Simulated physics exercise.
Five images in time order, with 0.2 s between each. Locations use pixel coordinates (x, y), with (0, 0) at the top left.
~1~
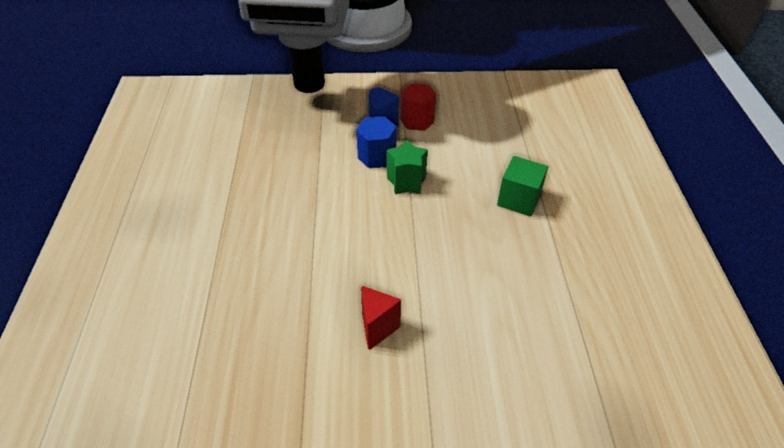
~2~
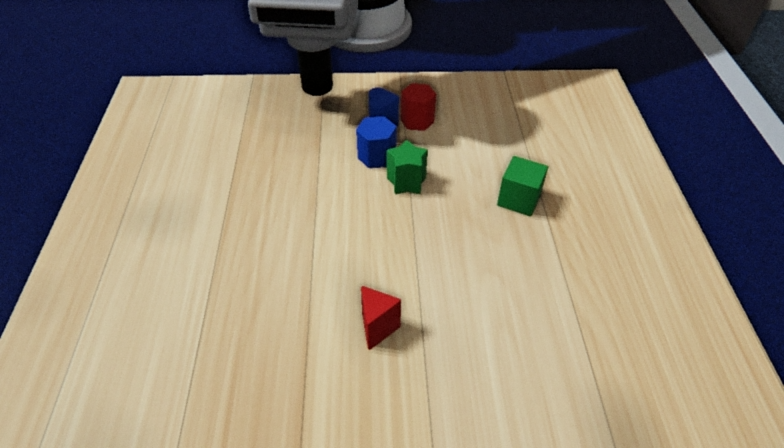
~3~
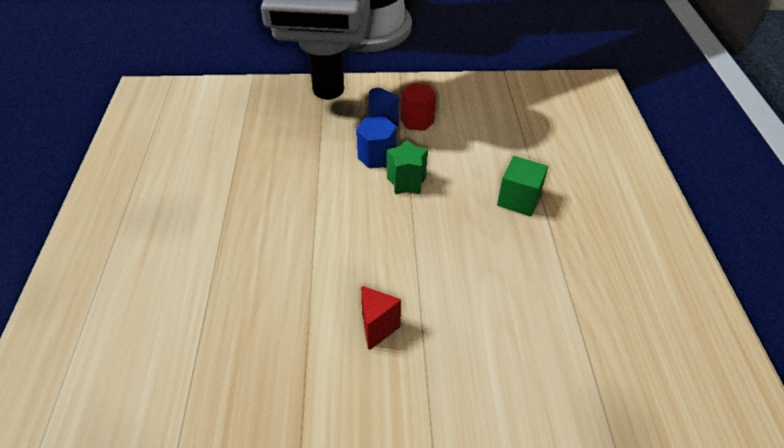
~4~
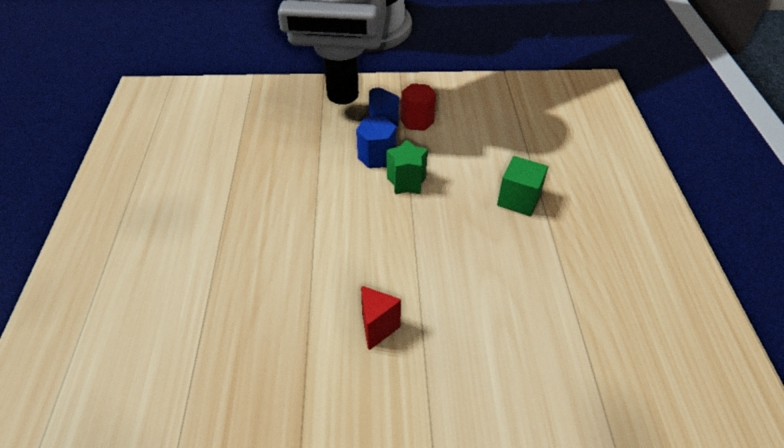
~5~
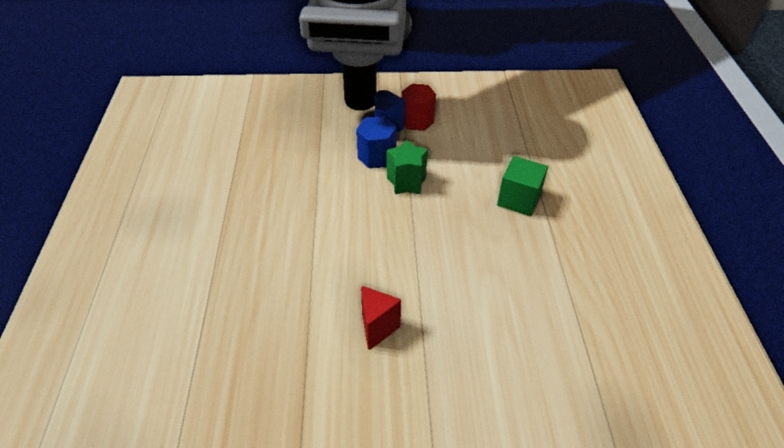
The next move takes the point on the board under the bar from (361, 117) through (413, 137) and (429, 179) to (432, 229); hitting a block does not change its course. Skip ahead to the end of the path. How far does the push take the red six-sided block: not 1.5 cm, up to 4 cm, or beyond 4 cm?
Once the path is done, the red six-sided block lies 1.5 to 4 cm from its present place.
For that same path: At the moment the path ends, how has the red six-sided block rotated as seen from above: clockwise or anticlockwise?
From above, counter-clockwise.
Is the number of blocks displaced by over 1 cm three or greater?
Yes, that is what happens.
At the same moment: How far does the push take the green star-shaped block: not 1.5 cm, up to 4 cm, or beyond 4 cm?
Shift: 1.5 to 4 cm.
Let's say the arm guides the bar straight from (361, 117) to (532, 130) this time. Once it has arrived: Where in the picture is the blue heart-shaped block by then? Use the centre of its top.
Expect it around (419, 110).
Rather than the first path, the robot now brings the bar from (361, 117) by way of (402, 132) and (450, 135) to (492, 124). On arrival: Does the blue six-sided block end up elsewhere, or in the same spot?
At the end, its place is the same.
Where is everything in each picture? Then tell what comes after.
Tip of the bar (310, 85), middles of tops, blue six-sided block (376, 127), blue heart-shaped block (381, 97), green star-shaped block (408, 153), red six-sided block (419, 92), in the first frame.
Bar (318, 88), nothing pushed, in the second frame.
Bar (329, 92), nothing pushed, in the third frame.
Bar (343, 96), nothing pushed, in the fourth frame.
Bar (361, 102), blue six-sided block (376, 127), blue heart-shaped block (387, 100), green star-shaped block (408, 153), red six-sided block (419, 92), in the fifth frame.
On the path given first. One third of the way, bar (414, 123); blue heart-shaped block (431, 125), turned 60° clockwise; red six-sided block (438, 96), turned 75° anticlockwise.
Two thirds of the way, bar (430, 164); blue heart-shaped block (457, 164), turned 40° clockwise; green star-shaped block (402, 161), turned 25° clockwise; red six-sided block (438, 96), turned 75° anticlockwise.
At the end, bar (434, 214); blue six-sided block unmoved; blue heart-shaped block (466, 178); green star-shaped block (397, 170), turned 65° clockwise; red six-sided block (438, 96), turned 75° anticlockwise.
